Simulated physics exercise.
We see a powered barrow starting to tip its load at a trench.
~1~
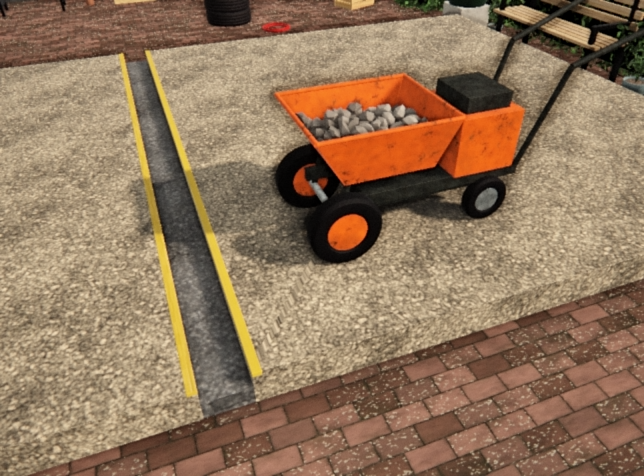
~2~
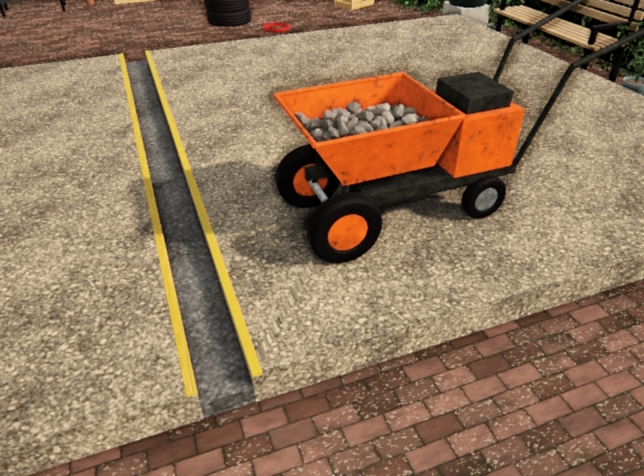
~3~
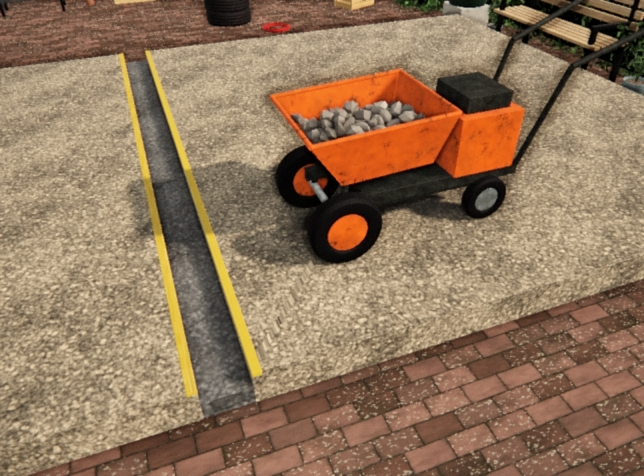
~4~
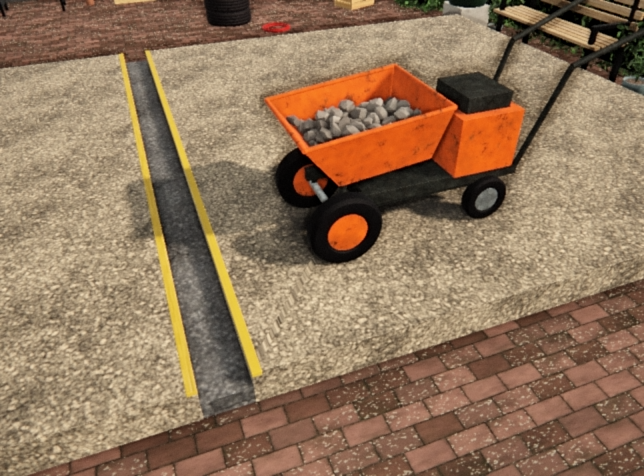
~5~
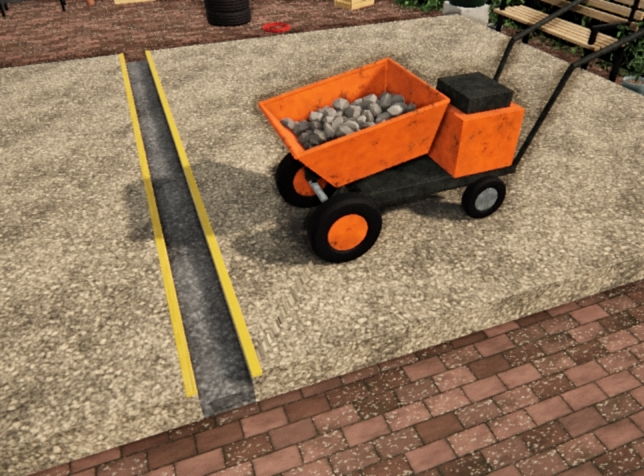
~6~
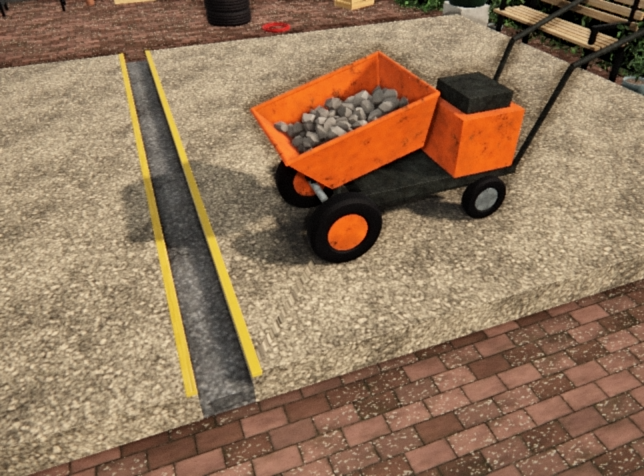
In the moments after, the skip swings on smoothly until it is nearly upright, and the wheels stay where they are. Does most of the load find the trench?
Between the edges lies more than half of the load.
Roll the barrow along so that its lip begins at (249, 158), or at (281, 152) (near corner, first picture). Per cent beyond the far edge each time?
The first gives 80 %, the second 30 %.
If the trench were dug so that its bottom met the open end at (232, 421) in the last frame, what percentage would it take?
Close to 100 per cent.
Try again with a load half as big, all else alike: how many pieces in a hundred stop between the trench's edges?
Near 80 %.
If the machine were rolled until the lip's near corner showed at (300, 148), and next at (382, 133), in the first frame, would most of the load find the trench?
First over half, then below a half.
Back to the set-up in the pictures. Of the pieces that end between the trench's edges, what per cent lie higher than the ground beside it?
Near 35 %.
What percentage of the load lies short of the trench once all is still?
Some 25 per cent.
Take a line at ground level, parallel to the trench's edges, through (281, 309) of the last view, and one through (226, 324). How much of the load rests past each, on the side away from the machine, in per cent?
In turn 100 and 60 in a hundred.
Soon, skip tipped steeply; all in the skip.
A while on, skip tipped right over; most in the skip; a small part short of the trench; a small part in or heaped over the trench; a stray few falling.
Towards the end, skip tipped right over; about a quarter in the skip; a small part short of the trench; about two thirds in or heaped over the trench; a stray few beyond it.
Finally, skip tipped right over; a stray few in the skip; about a quarter short of the trench; about two thirds in or heaped over the trench; a small part beyond it.
